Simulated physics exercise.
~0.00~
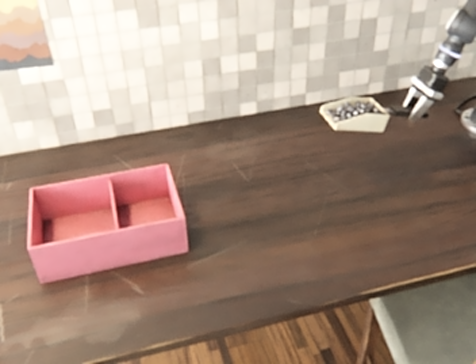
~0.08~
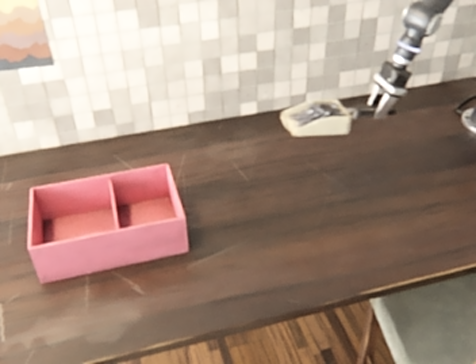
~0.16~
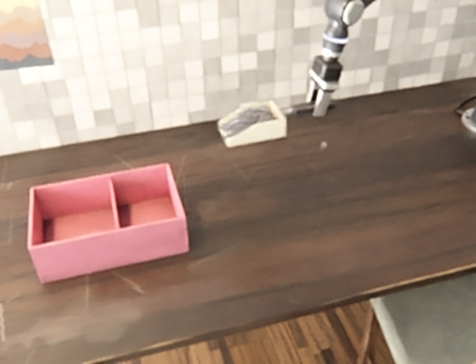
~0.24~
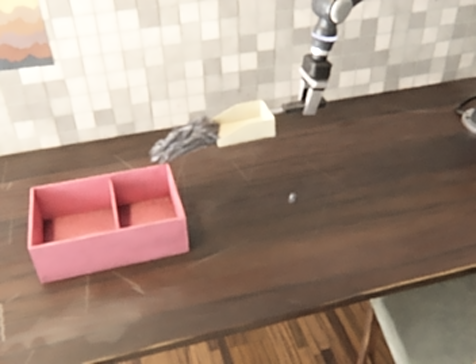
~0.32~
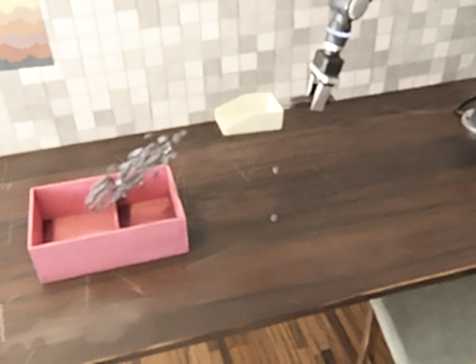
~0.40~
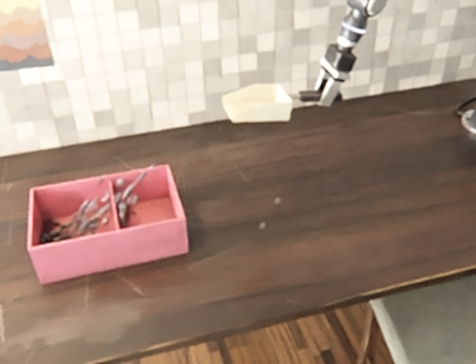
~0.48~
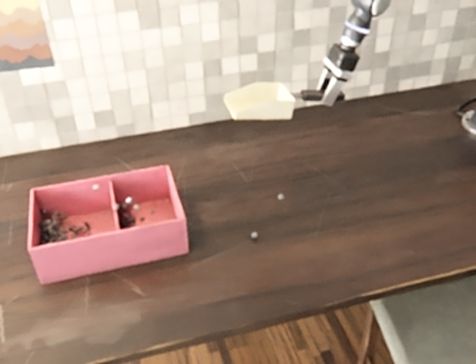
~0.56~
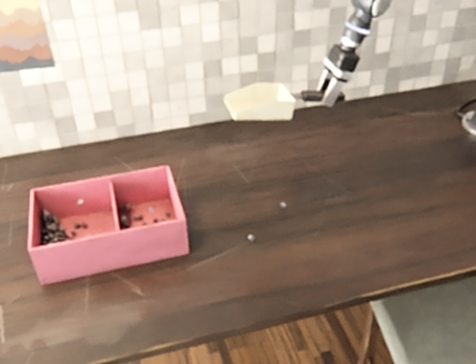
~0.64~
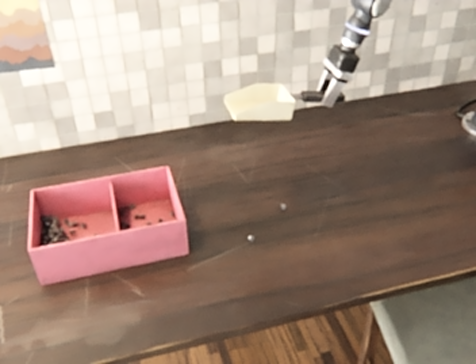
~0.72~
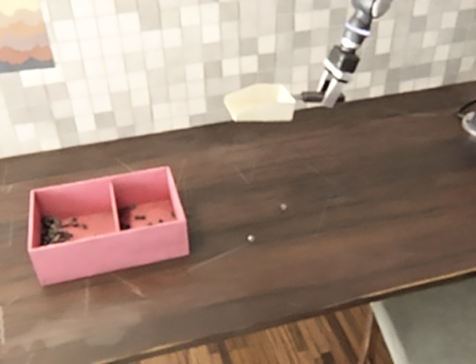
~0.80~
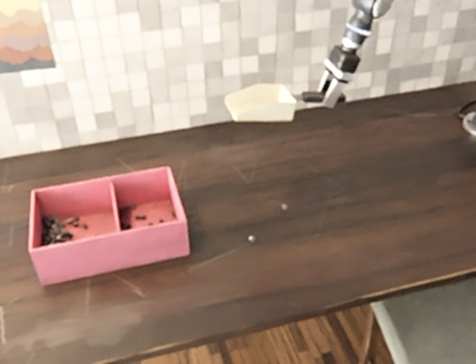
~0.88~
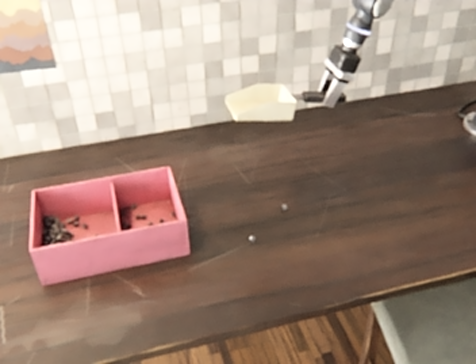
A grey robot arm at the upper right holds a small cream scoop full of grey pebbles above a dark wooden table, seen from above and in front, with a pale tiled wall behind. A pink open box, split in two by a cross wall, stands at the left. The arm sweeps the scoop left, then halts, and the pebbles fly out in a stretched cluster toward the box. The emptied scoop draws back slightly right and up as they drop in. Most settle in the left part, fewer in the right, while two lie on the table and the scoop hangs still.
